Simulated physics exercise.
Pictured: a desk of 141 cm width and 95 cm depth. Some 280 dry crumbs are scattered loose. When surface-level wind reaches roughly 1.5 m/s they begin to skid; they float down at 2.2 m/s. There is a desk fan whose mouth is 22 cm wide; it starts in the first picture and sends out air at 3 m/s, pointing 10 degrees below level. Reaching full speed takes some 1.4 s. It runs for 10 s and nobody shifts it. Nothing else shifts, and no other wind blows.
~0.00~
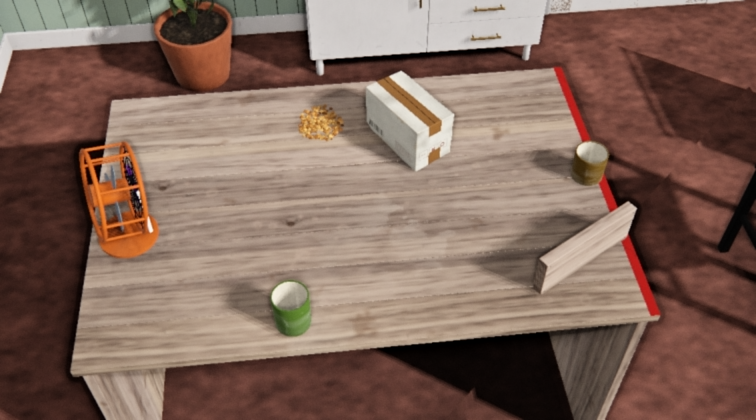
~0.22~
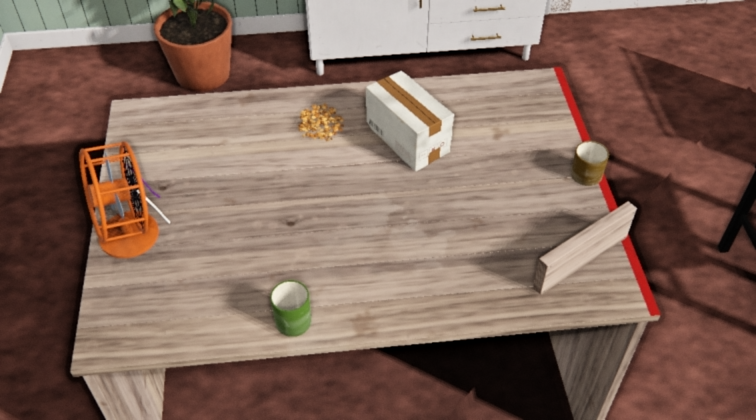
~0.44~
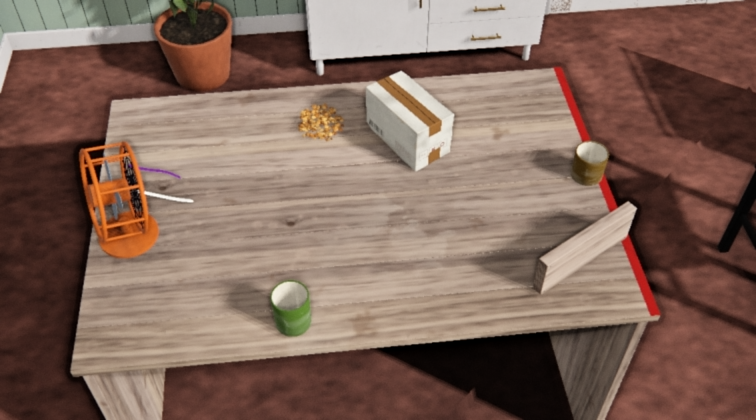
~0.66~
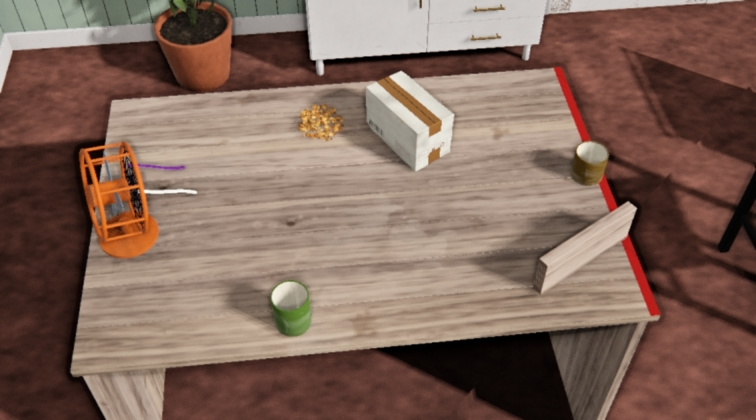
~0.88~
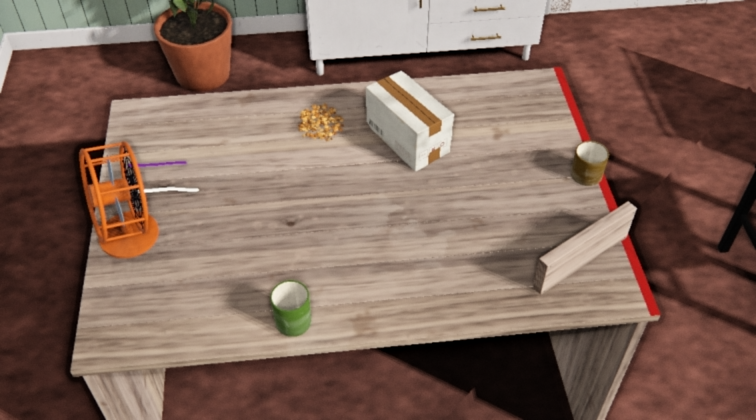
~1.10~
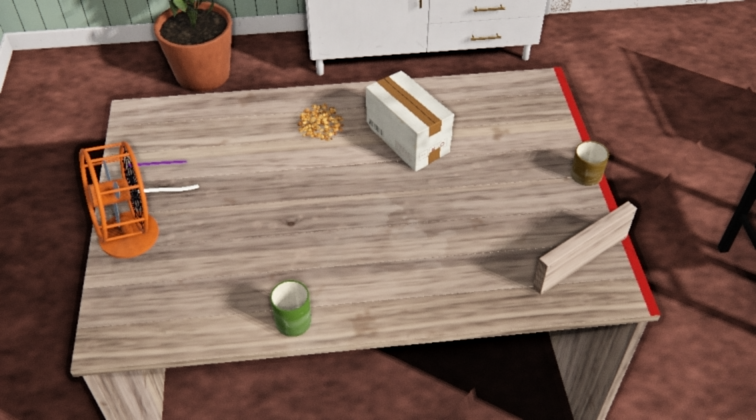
A wooden desk stands on a reddish-brown floor, seen from above and in front, with a potted plant and white cabinet behind it. An orange desk fan sits at left, golden crumbs and a white taped box toward the back, a green mug in front, and a brownish mug and wooden board by the red right edge. Purple and white ribbons lift from the fan and stream rightward, wavering slightly, while all else stays still.
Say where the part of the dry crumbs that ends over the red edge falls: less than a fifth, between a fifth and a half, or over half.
The share falls short of one fifth.
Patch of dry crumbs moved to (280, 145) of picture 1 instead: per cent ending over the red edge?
Then roughly 0 percent would end up there.
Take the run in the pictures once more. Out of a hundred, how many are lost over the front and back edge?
Roughly 0 per cent at the front edge and 100 per cent at the back edge.
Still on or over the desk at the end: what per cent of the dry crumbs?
I'd say close to 0 percent.
After 2.0 s the count stands so, 0 % are over the red edge.
After 3.2 s the count stands so, 0 % are over the red edge.
After 5.5 s the count stands so, 0 % are over the red edge.
After 10.0 s, at the end, 0 % are over the red edge.
